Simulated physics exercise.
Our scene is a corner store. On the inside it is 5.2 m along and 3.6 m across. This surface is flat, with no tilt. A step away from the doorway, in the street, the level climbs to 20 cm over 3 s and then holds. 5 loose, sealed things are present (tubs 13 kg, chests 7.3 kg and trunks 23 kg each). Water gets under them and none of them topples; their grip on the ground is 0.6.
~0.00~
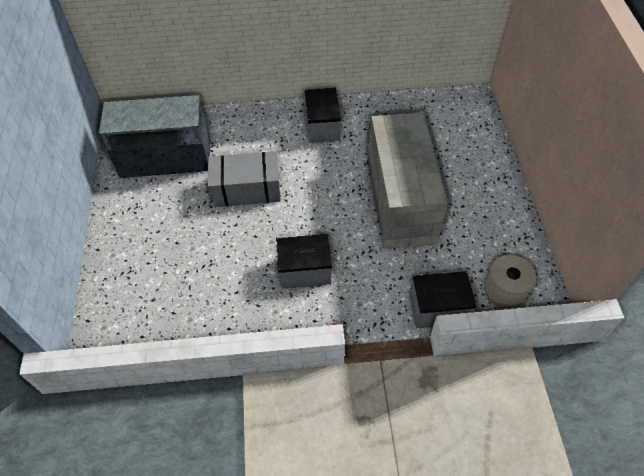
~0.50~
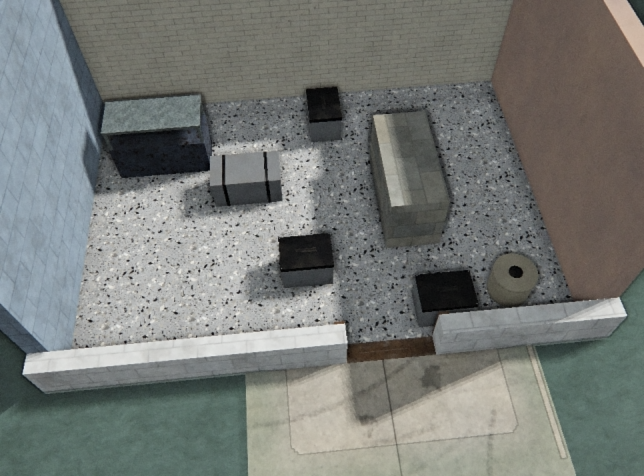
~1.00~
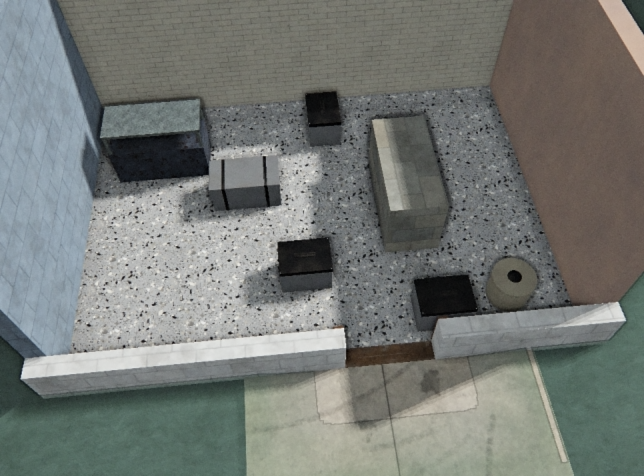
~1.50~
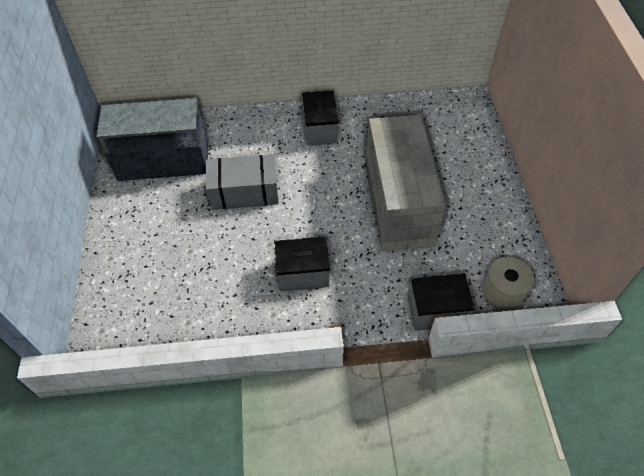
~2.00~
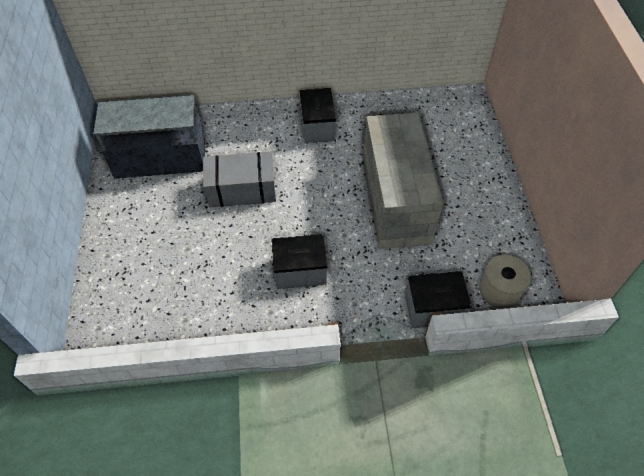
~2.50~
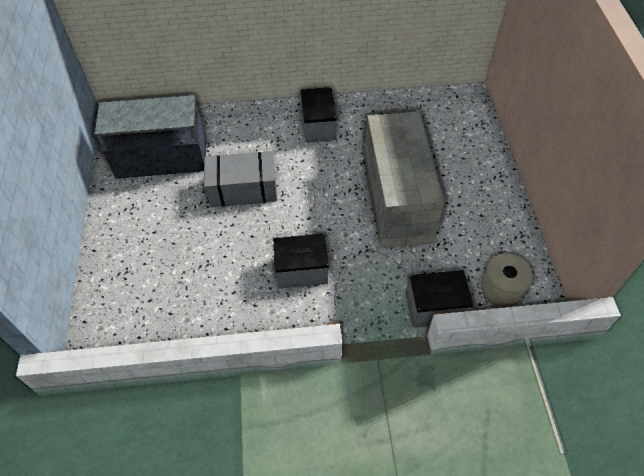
In this clip, murky green water spreads over the pavement outside a low-walled room seen from above, covers the pale path, and creeps just inside the doorway, while the boxes and the round tub stay in place.
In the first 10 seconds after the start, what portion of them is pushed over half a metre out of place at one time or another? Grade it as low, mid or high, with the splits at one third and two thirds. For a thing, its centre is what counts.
Grade: Mid, one to two thirds.
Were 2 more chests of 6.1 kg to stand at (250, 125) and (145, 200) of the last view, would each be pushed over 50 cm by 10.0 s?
Above the limit, then inside the limit.
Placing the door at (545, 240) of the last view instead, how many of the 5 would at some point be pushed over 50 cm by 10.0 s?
The count would be 3.
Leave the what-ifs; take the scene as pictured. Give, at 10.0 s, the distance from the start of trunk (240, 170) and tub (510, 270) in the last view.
Net displacement, in order: 10 cm; 0 cm.
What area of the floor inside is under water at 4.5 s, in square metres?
About 8.0 m2 is covered.
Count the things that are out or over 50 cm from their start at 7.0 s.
Result: 2.
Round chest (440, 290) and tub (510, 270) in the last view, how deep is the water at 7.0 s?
I'd put it at 5 cm and 5 cm respectively.
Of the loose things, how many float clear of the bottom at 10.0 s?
That would be 2 of them.
After 3.5 s 0 of 5 are over 50 cm from their spots; 0 afloat.
After 4.5 s 1 of 5 are over 50 cm from their spots; 0 afloat.
After 7.0 s 2 of 5 are over 50 cm from their spots; 2 afloat.
After 10.0 s 3 of 5 are over 50 cm from their spots, and 3 have been at some point; 2 afloat.
